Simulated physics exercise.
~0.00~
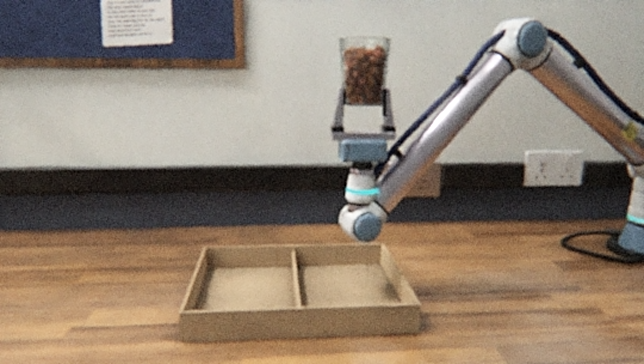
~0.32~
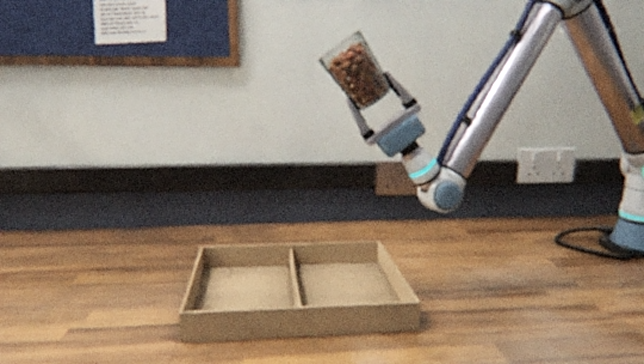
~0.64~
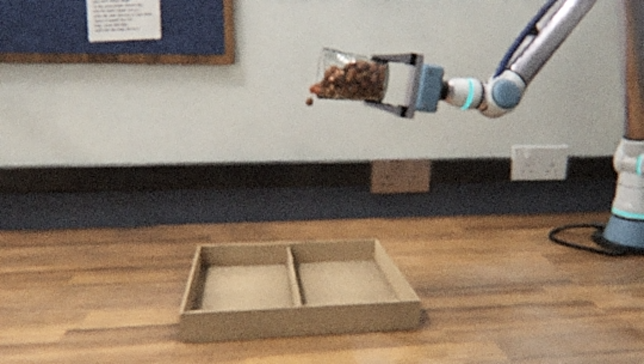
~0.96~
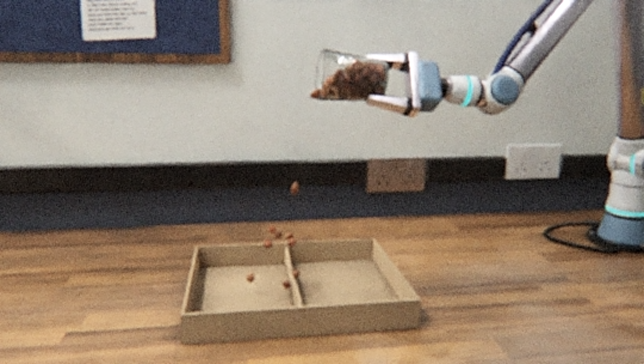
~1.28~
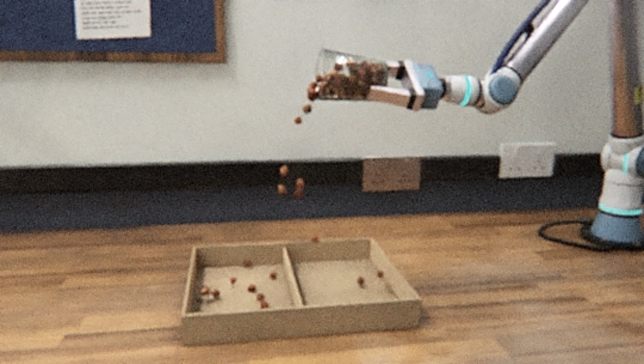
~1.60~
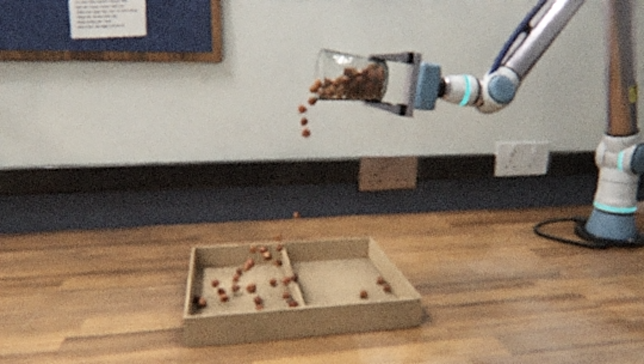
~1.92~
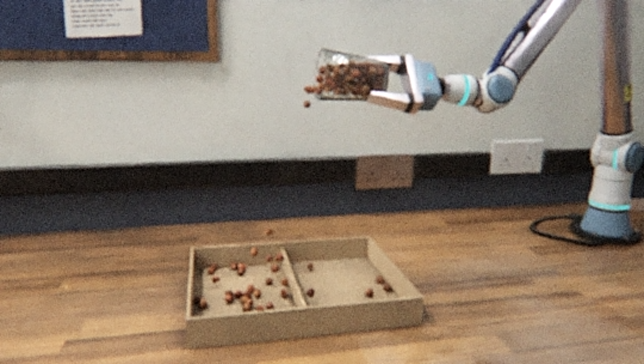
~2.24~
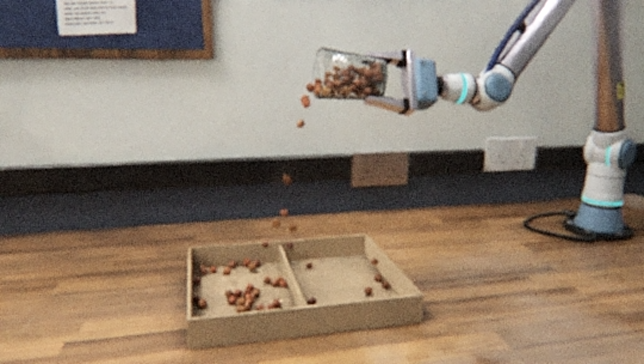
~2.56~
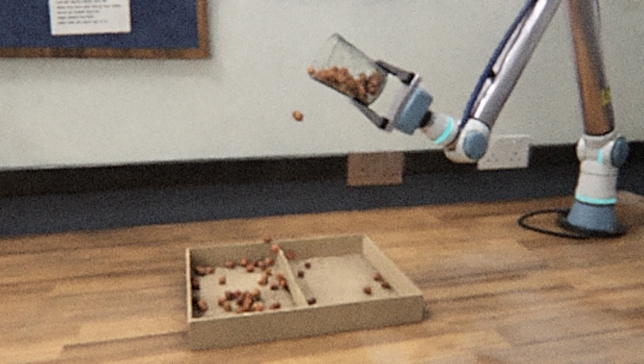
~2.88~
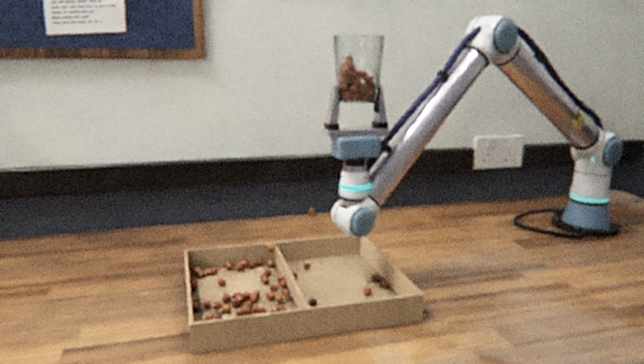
A robot arm tips a clear cup, spills some hazelnuts into a divided tray, then rights it.
